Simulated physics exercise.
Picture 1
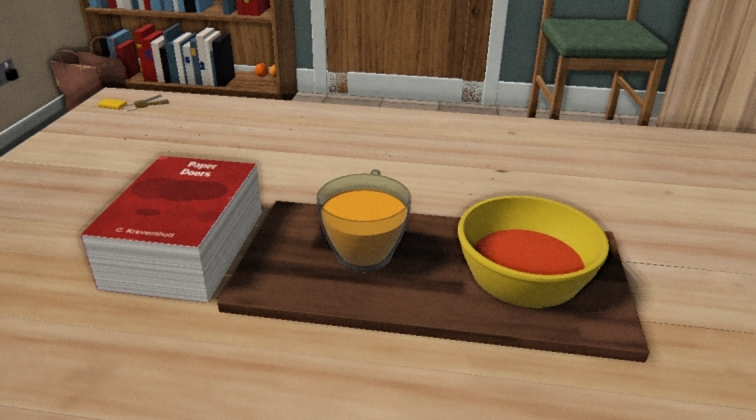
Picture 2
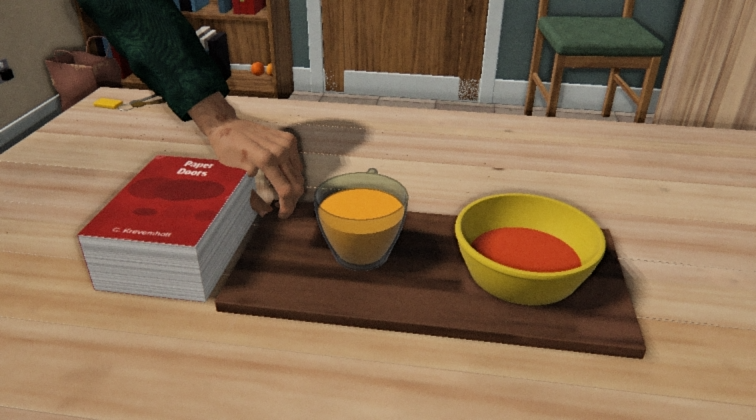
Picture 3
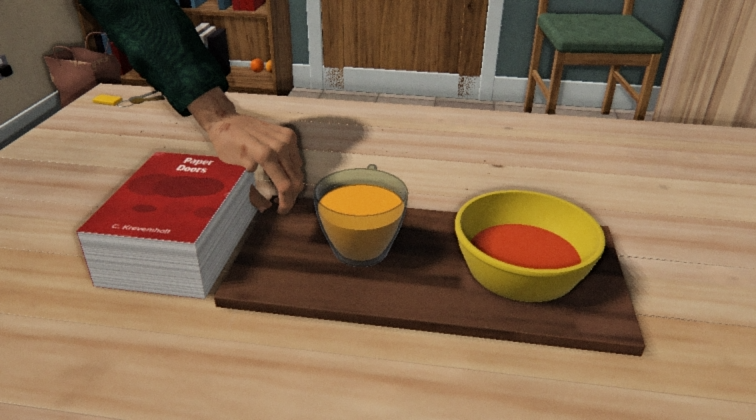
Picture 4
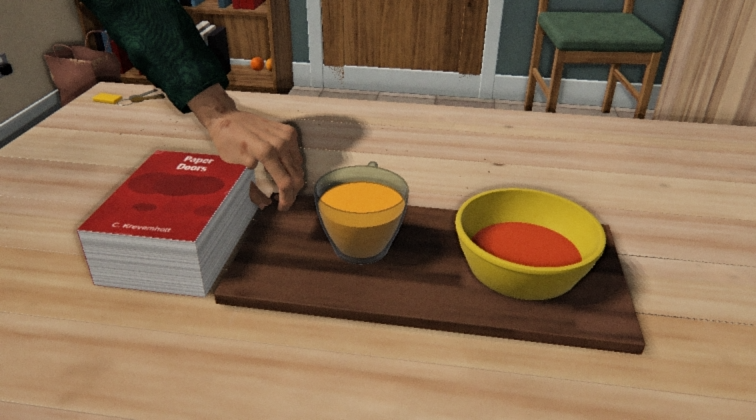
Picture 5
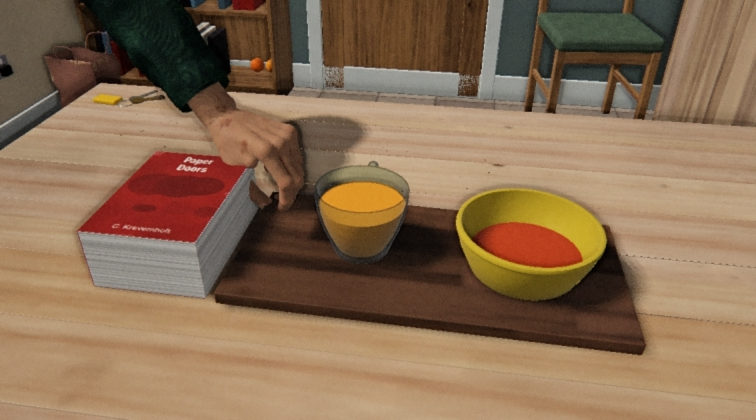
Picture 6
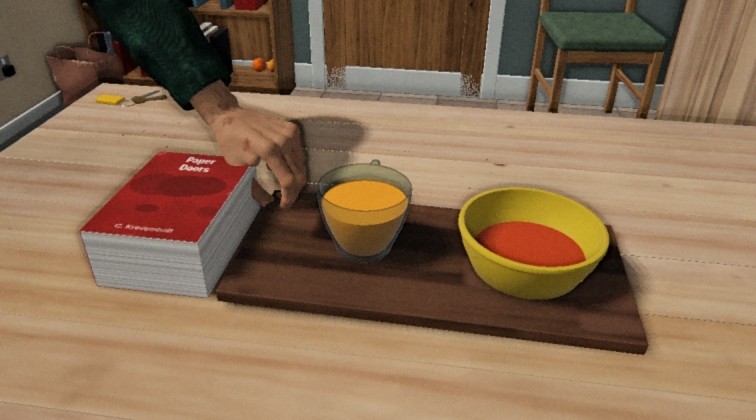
A hand reaching in and barely raising the left end of a dark wooden tray holding a cup and a yellow bowl.
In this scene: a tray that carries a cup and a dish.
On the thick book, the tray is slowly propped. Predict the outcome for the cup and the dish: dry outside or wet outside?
Outcome: Cup: It will contain it fully. Dish: It will contain it fully.
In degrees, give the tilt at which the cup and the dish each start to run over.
I'd put them at about 25° and 35° in that order.
Next, the tray slopes by about 6°; cup, its rim is dry; dish, its rim is dry.
After that, the tray slopes by about 12°; cup, its rim is dry; dish, its rim is dry.
Finally, the tray slopes by about 11°, resting on the thick book; cup, its rim is dry; dish, its rim is dry.
